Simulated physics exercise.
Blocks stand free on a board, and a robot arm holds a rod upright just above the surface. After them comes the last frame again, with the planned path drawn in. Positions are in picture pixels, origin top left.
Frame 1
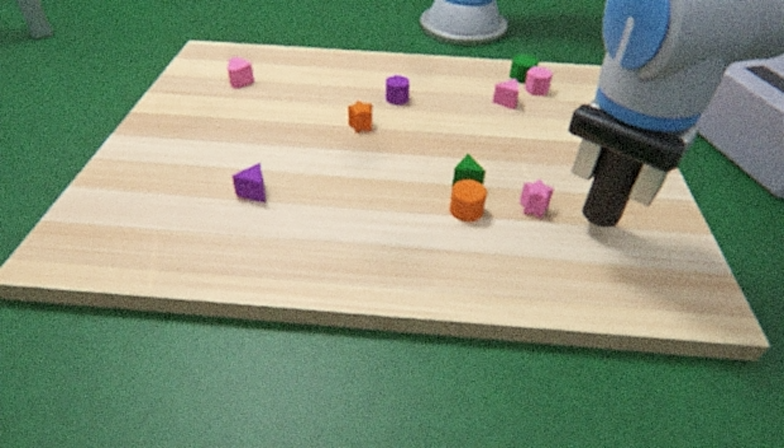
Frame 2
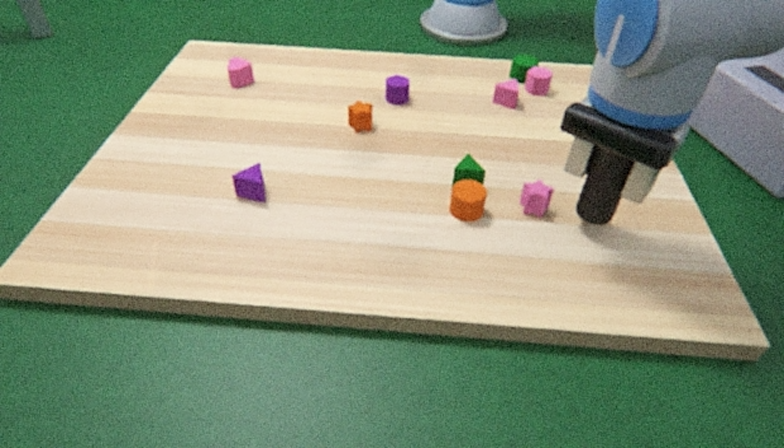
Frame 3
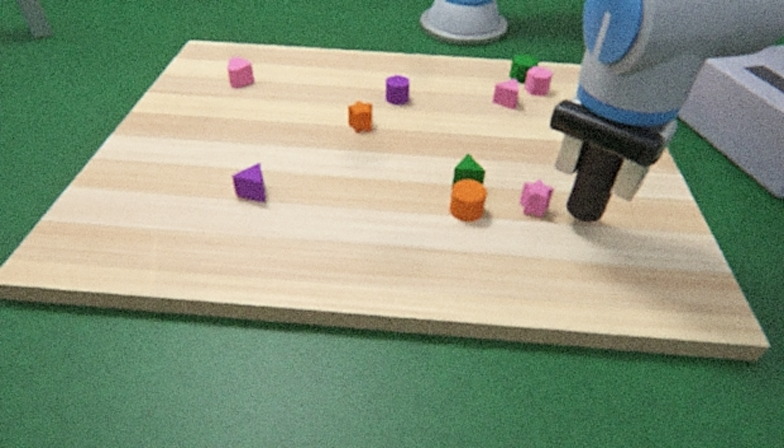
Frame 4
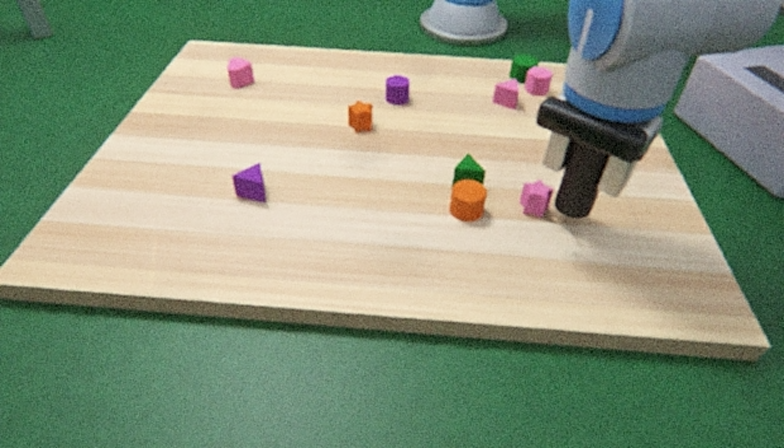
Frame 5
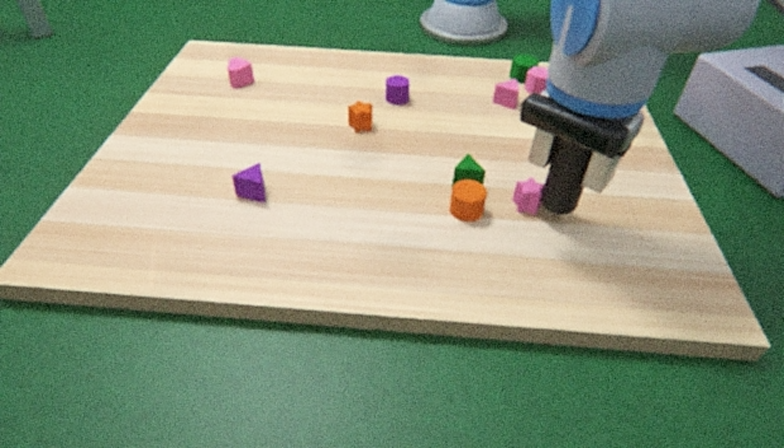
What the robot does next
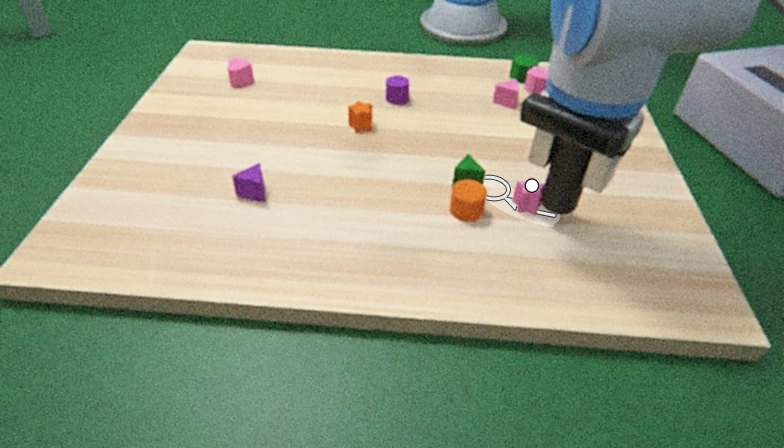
Robot arm moving a black rod slowly left across a wooden board and nudging a pink star block slightly left.
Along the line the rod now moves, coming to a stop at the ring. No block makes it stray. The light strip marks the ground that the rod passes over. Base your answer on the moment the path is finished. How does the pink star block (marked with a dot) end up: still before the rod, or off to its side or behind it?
In the end it is ahead.
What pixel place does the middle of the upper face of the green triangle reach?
It is going to be at (446, 152).
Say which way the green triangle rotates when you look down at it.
From above, the green triangle will be seen to turn anti-clockwise.
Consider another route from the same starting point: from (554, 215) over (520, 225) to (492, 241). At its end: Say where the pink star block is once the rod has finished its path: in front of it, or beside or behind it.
Slipped loose.
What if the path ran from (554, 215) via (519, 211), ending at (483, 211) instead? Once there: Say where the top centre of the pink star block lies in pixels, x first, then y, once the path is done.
About (471, 174).
The drawn path runs from (554, 215) via (530, 210) and (508, 200), ending at (491, 188); the dot is on the pink star block.
On the path given first. Halfway along, rod (521, 193); pink star block (496, 176).
At the end, rod (494, 175); orange circle not moved; green triangle (446, 152), turned 20° anticlockwise; pink star block (468, 161).
